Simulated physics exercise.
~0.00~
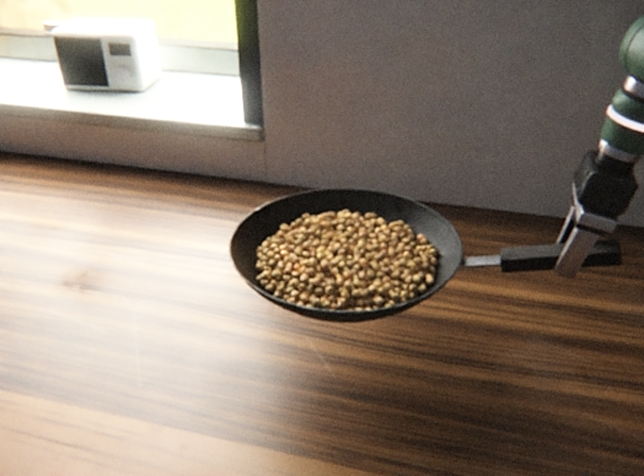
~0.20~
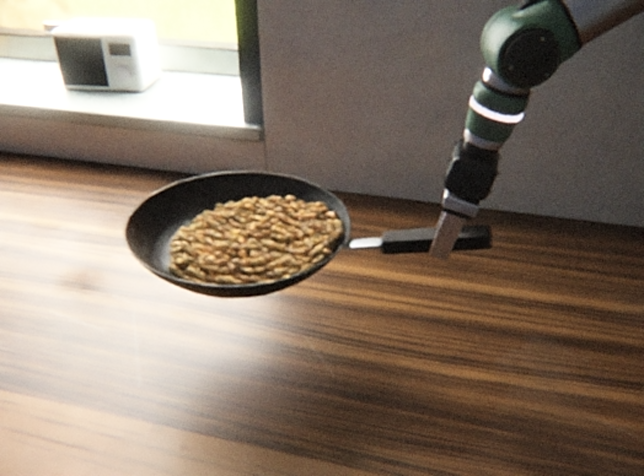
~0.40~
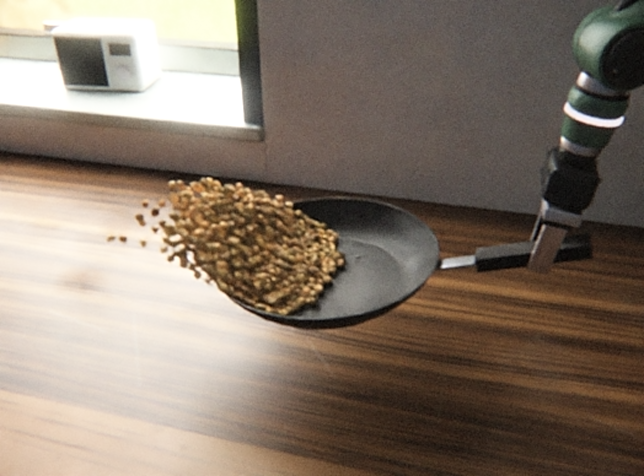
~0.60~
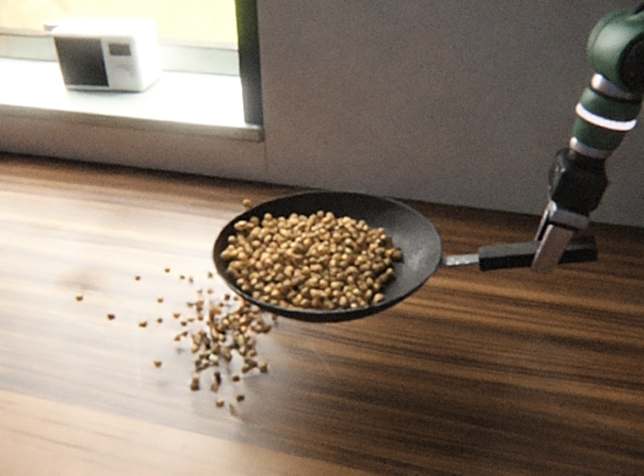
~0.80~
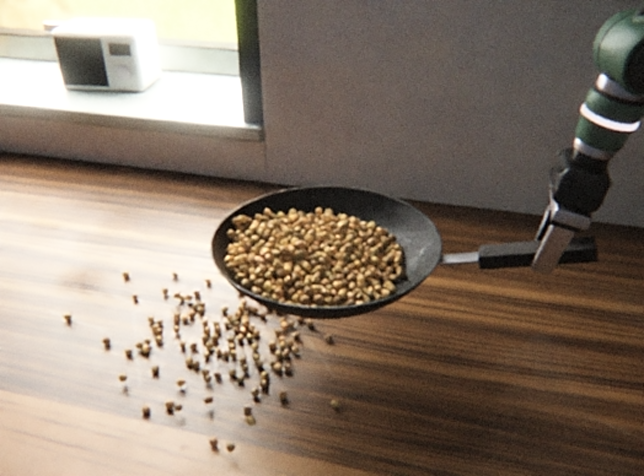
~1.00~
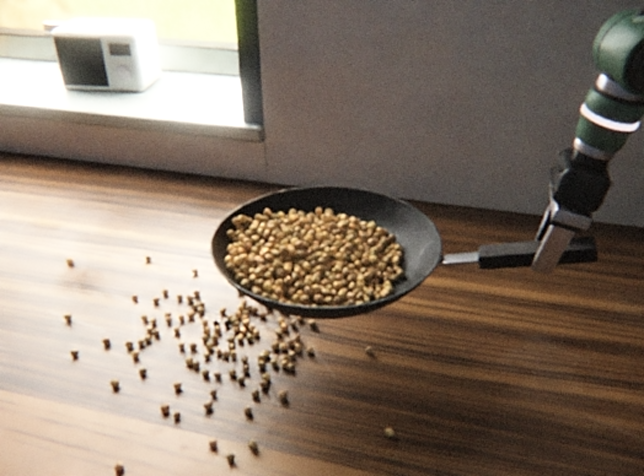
In this clip, a green and black robot arm holding a dark frying pan of dried chickpeas moves it left above a wooden surface, then jerks it back right, sending some spilling over the left rim; they scatter below while most stay in the level pan.
